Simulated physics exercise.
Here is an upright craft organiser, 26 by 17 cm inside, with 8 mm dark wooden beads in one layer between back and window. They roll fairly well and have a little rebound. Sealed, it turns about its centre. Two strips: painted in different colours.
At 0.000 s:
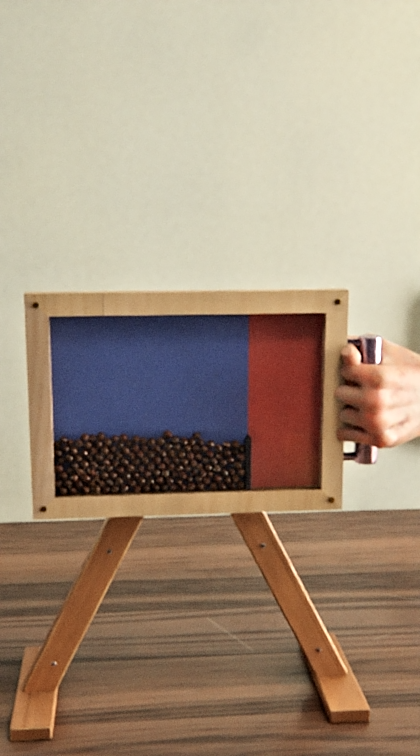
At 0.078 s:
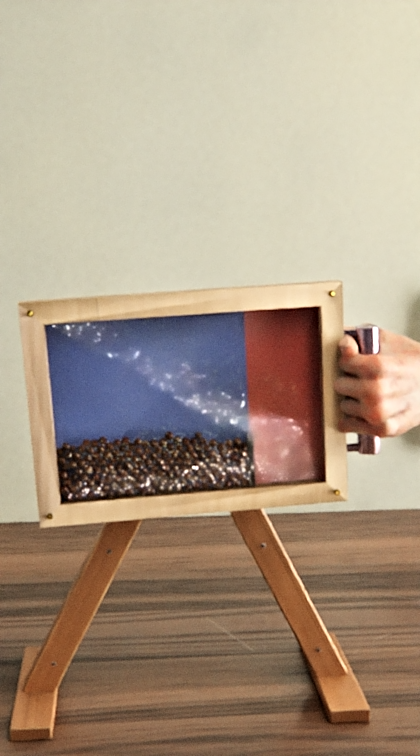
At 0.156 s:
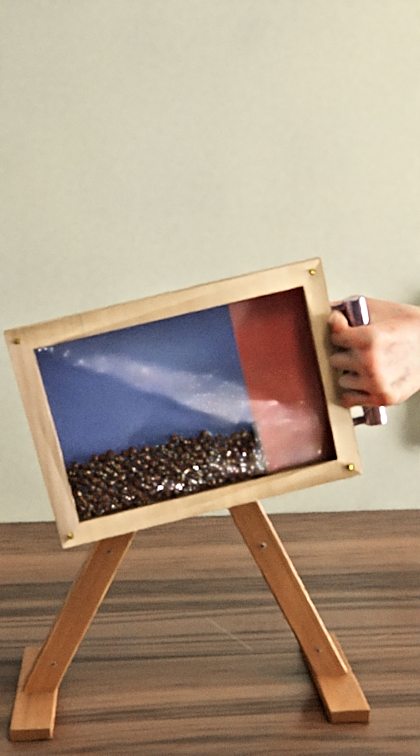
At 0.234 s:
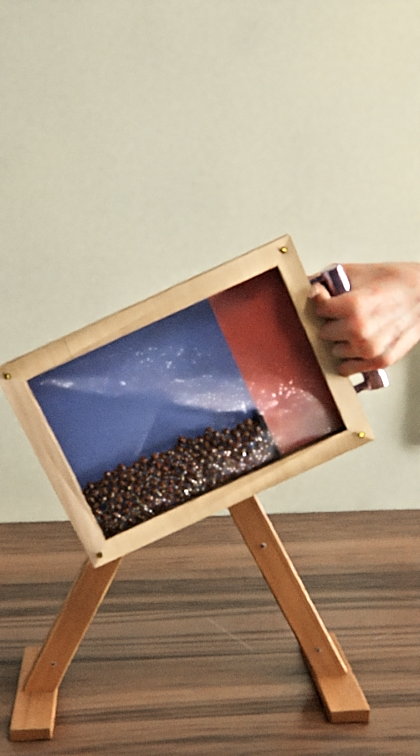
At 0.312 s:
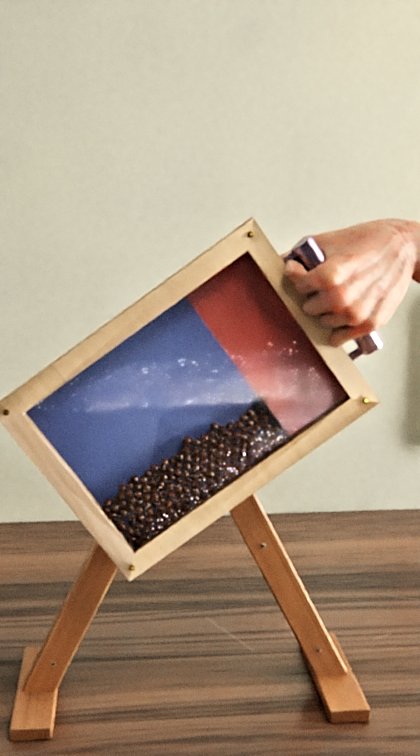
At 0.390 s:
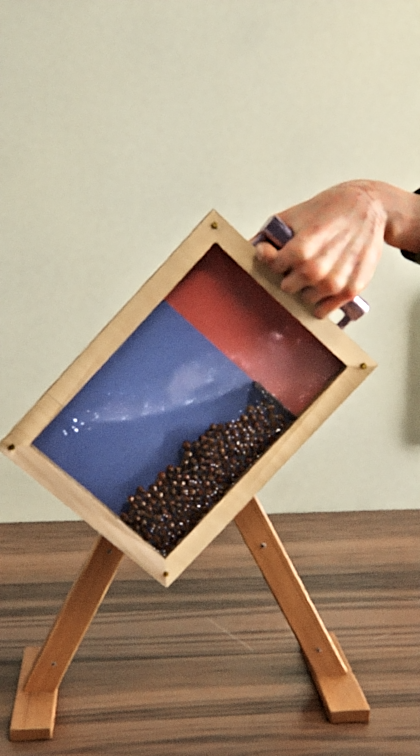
A wooden-framed box with a clear front, holding dark beads against a blue and red backing, starts level on its stand as a hand grips the handle at right. The hand turns it steadily anticlockwise, raising the right side, and the beads shift into a sloping heap along the lower edge.
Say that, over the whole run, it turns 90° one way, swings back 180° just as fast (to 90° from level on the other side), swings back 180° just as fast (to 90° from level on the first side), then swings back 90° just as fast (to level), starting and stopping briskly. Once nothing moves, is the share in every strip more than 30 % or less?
Red - less, blue - more.
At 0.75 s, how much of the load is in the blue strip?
Roughly 100 per cent.
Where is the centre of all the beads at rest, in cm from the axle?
Some 4 cm left and 6 cm below.
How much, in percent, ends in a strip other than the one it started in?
Roughly 10 per cent.
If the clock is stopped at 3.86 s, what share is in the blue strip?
Around 90 percent.
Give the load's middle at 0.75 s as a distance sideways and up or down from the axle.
Position estimate: Right 3 cm, below 8 cm.
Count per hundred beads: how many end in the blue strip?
About 90 per cent.
After 0.75 s, it stands 90° anticlockwise; the beads' middle is 3 cm right of and 8 cm below the centre; blue 100 %.
After 3.86 s, it stands 45° anticlockwise; the beads' middle is 4 cm left of and 7 cm below the centre; red 10 %, blue 90 %.
After 4.24 s, it stands level; the beads' middle is 7 cm left of and 4 cm below the centre; red 10 %, blue 90 %.
Settled by 5.1 s, it stands level; red 10 %, blue 90 %.
